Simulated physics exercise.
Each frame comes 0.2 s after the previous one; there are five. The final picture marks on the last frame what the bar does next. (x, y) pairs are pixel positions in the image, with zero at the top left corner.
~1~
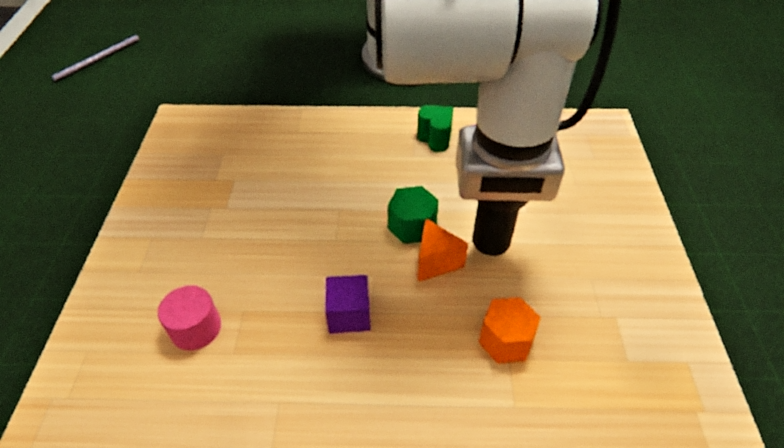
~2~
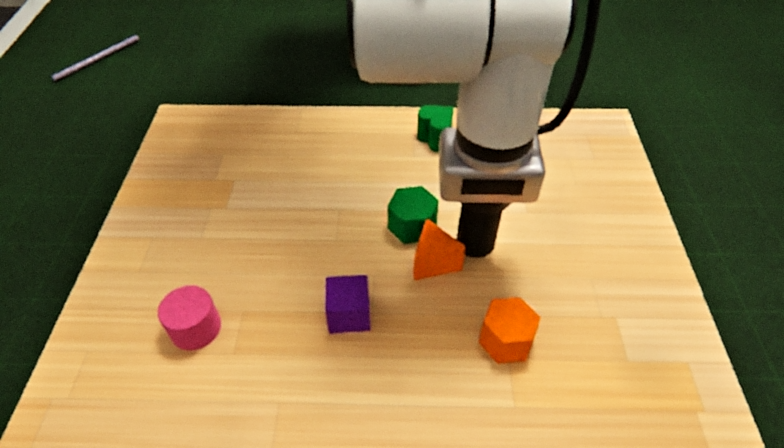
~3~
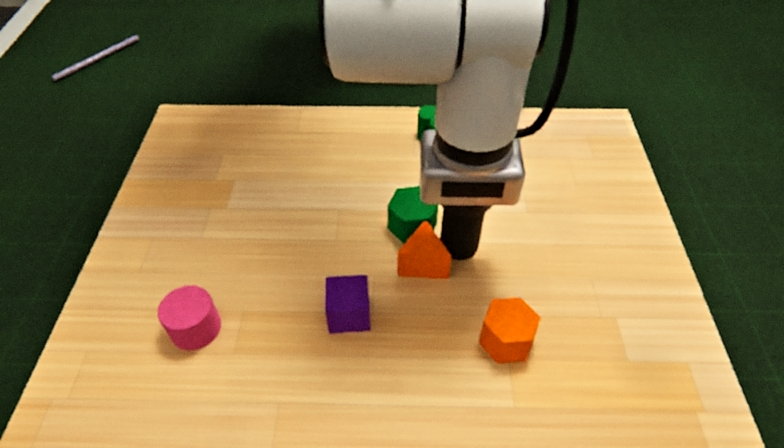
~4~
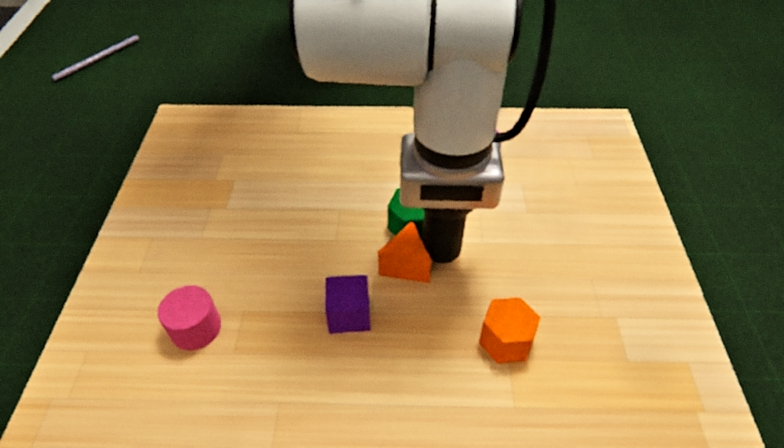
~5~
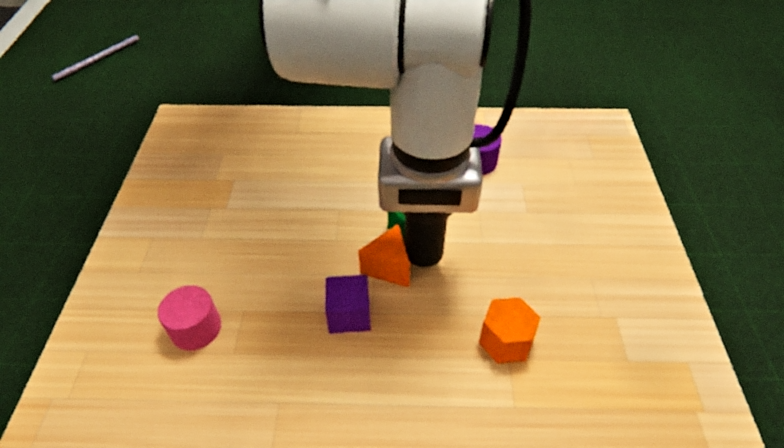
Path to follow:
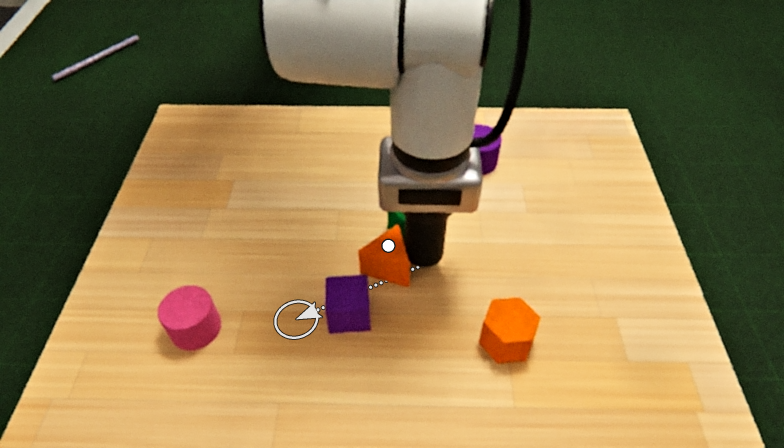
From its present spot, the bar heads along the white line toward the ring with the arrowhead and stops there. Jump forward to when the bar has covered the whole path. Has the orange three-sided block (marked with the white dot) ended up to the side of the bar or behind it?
It seems so.
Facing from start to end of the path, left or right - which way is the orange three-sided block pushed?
Facing from start to end, it shifts right.
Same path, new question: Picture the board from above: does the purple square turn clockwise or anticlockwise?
From the top, the block rotates counterclockwise.
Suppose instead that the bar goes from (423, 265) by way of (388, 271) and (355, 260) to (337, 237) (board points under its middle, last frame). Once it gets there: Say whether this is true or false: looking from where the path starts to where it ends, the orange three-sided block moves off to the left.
The statement is correct.
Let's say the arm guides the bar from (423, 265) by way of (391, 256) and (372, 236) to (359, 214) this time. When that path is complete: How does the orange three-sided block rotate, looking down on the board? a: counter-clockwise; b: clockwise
The one that fits is a, counter-clockwise.
Path on the board, straight from (423, 265) to (296, 319); the dot is on the orange three-sided block.
On the path given first. One third of the way, bar at (381, 270); purple square at (343, 294); orange three-sided block at (341, 255).
Two thirds of the way, bar at (337, 288); purple square at (319, 317), turned 45° anticlockwise; orange three-sided block at (306, 262), turned 45° clockwise.
At the end, bar at (293, 307); purple square at (301, 334), turned 105° anticlockwise; orange three-sided block at (292, 263), turned 75° clockwise; green six-sided block in place.
